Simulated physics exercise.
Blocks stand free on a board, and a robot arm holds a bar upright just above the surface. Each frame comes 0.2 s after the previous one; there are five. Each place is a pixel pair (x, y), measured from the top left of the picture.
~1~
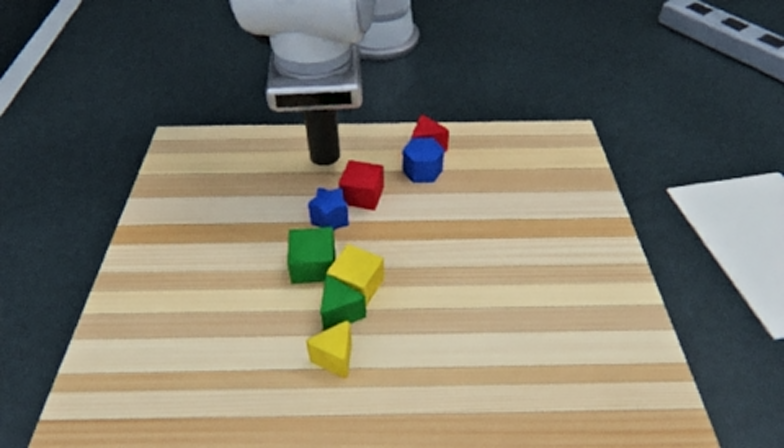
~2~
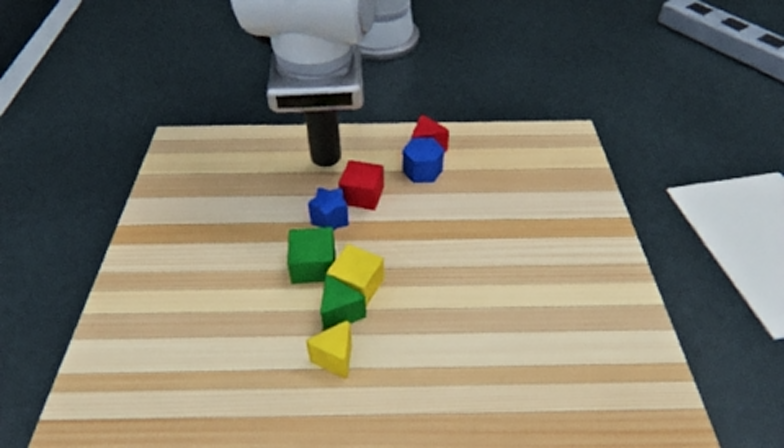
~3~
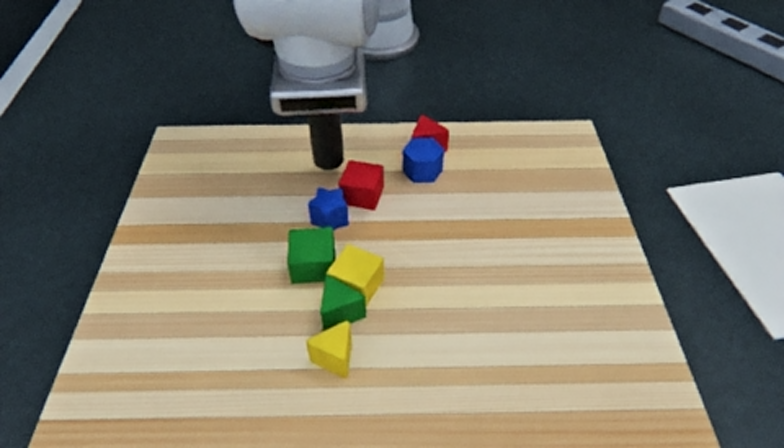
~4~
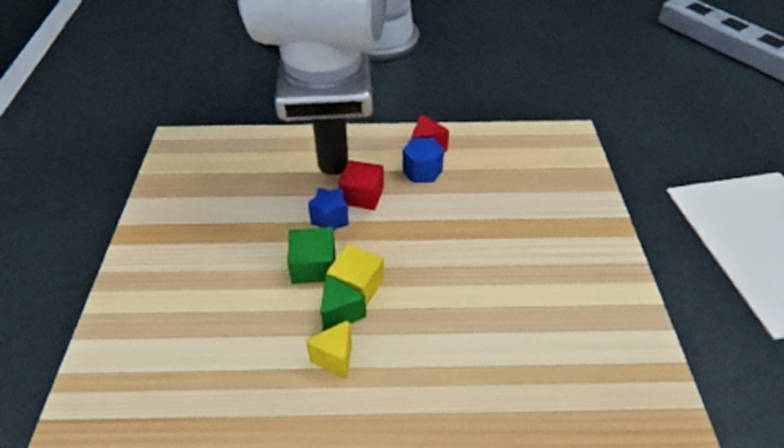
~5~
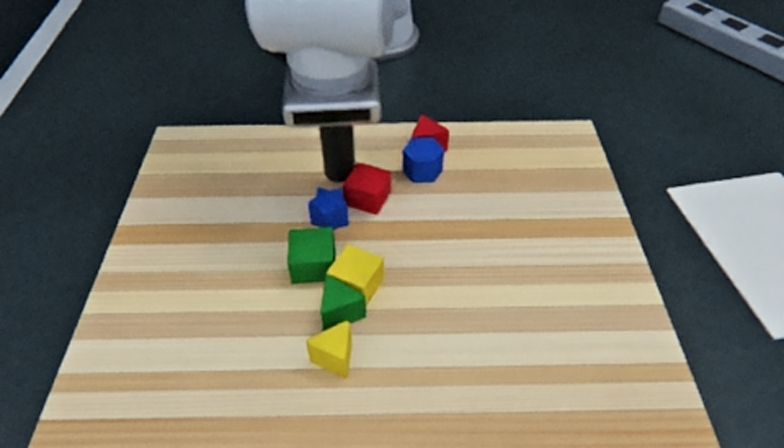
At first, a robot arm holds a dark bar upright near the far edge of a striped wooden board scattered with colourful blocks. The bar then slides slightly toward the viewer and to the right, and finally nudges the red cube a little, while the other blocks stay still.
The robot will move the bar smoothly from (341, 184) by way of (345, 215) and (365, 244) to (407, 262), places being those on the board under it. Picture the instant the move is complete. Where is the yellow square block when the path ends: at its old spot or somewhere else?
That one stays where it is.
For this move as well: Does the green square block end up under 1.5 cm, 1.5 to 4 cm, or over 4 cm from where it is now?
It is going to finish 1.5 to 4 cm from where it is now.
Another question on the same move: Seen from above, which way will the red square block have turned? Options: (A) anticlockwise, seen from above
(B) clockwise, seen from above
That would be A.
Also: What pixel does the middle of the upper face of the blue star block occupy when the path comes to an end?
Somewhere near (330, 234).
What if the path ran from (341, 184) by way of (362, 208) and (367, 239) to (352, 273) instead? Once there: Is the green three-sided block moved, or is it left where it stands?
It shifts position.
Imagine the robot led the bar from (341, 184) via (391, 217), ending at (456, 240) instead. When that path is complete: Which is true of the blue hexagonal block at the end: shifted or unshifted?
Stays put.
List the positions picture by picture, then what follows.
The first picture shows bar tip (325, 156); block tops, green square block (310, 244); blue star block (328, 199); yellow square block (356, 265); red square block (361, 174).
The second picture shows bar (326, 157); blocks unchanged.
The third picture shows bar (329, 160); blocks unchanged.
The fourth picture shows bar (334, 165); blocks unchanged.
The fifth picture shows bar (340, 172); green square block (310, 244); blue star block (328, 199); yellow square block (356, 265); red square block (367, 177).
What follows on the original path. One third of the way, bar (344, 203); blue star block (324, 213), turned 30° clockwise; red square block (379, 187), turned 25° anticlockwise.
Two thirds of the way, bar (364, 233); green square block (301, 261), turned 25° clockwise; blue star block (330, 234), turned 60° clockwise; red square block (380, 188), turned 35° anticlockwise.
At the end, bar (407, 250); green square block (301, 261), turned 25° clockwise; blue star block (330, 234), turned 60° clockwise; yellow square block in place; red square block (380, 188), turned 35° anticlockwise.
